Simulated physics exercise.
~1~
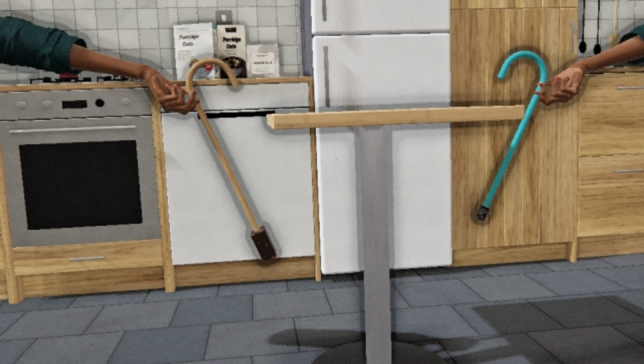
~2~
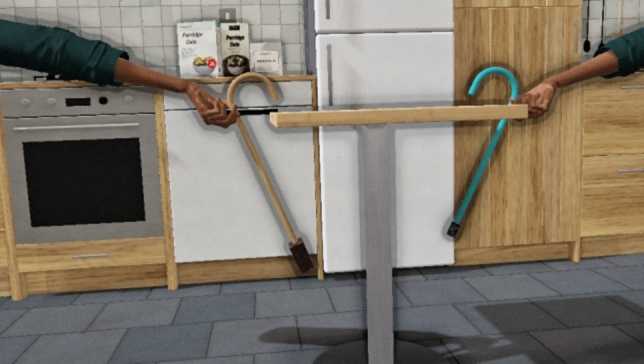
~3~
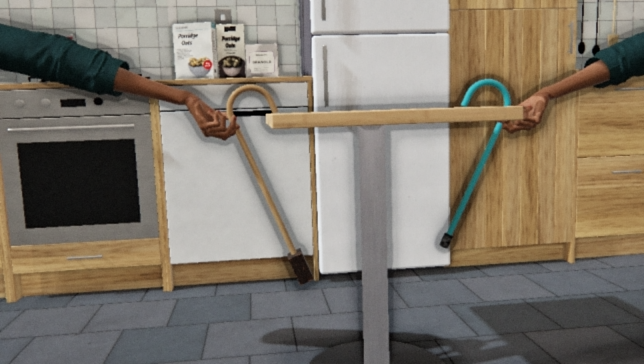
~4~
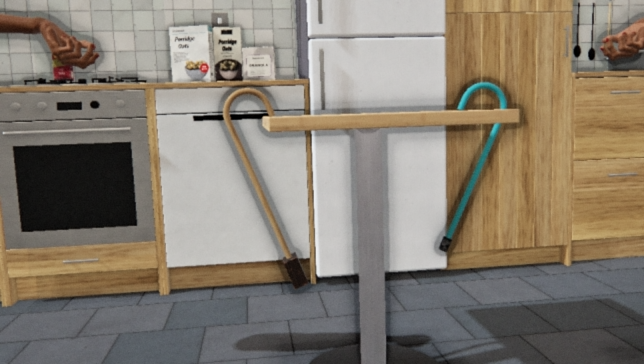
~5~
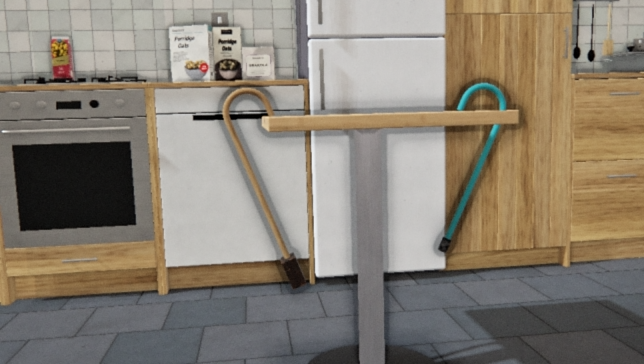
A tan crook-handled stick and a turquoise cane were brought by two hands to opposite ends of a table in a kitchen and hooked over its edges, then the hands let go and drew away, leaving both hanging there.
